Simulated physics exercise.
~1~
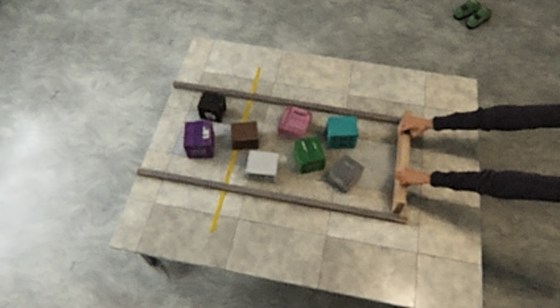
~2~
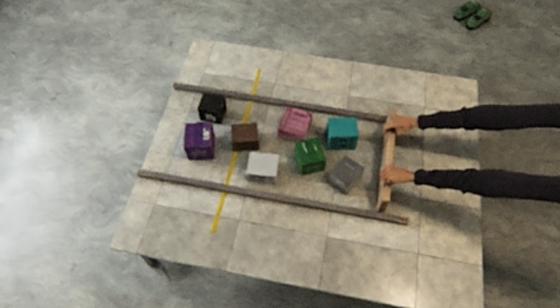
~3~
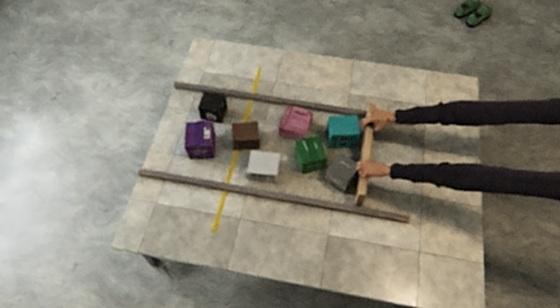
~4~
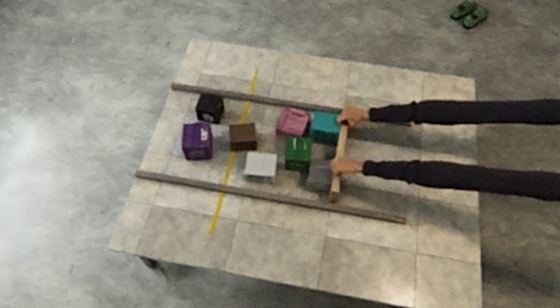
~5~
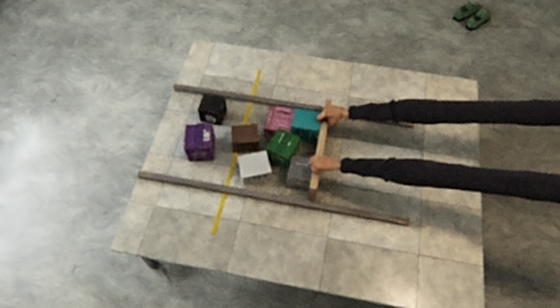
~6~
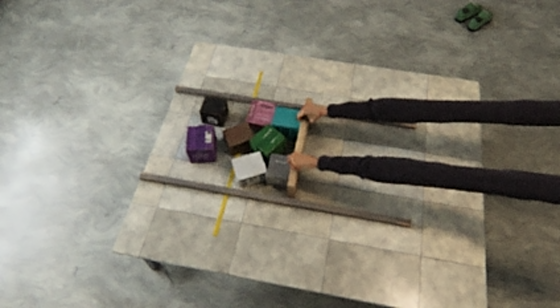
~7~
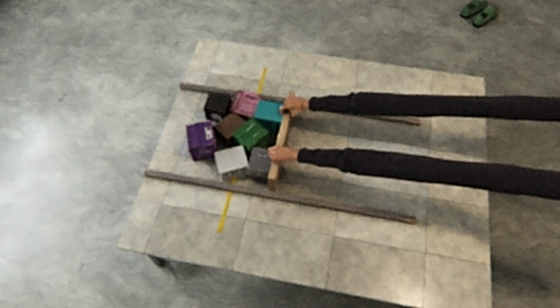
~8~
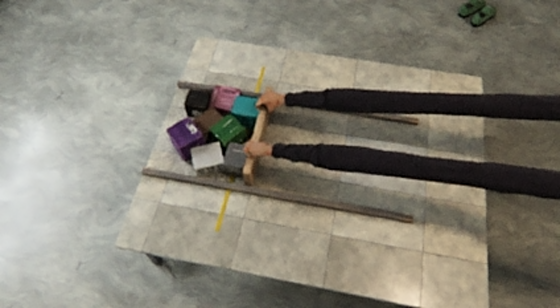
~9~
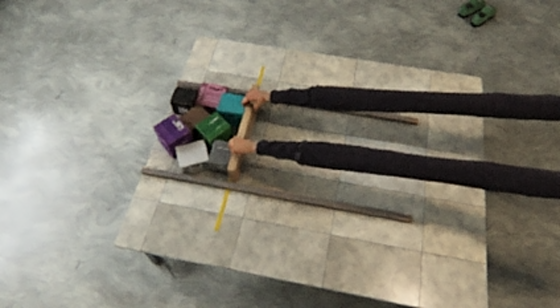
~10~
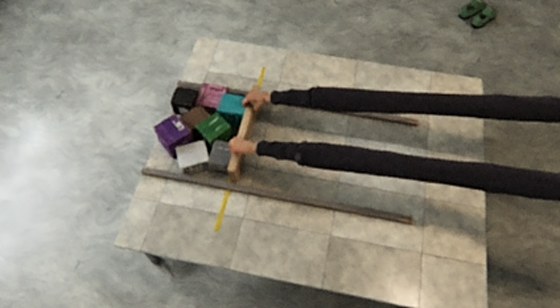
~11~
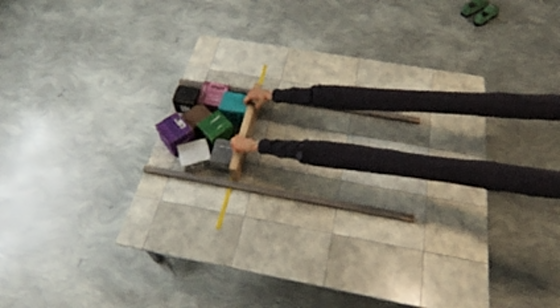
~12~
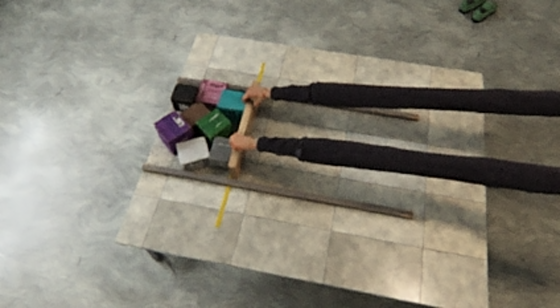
The footage shows two hands pushing a wooden plank leftward between rails on a tabletop, gathering scattered coloured boxes into a cluster and moving them past a yellow tape line. The plank stops near the tape, with the boxes crowded at the table's left edge and none fallen.
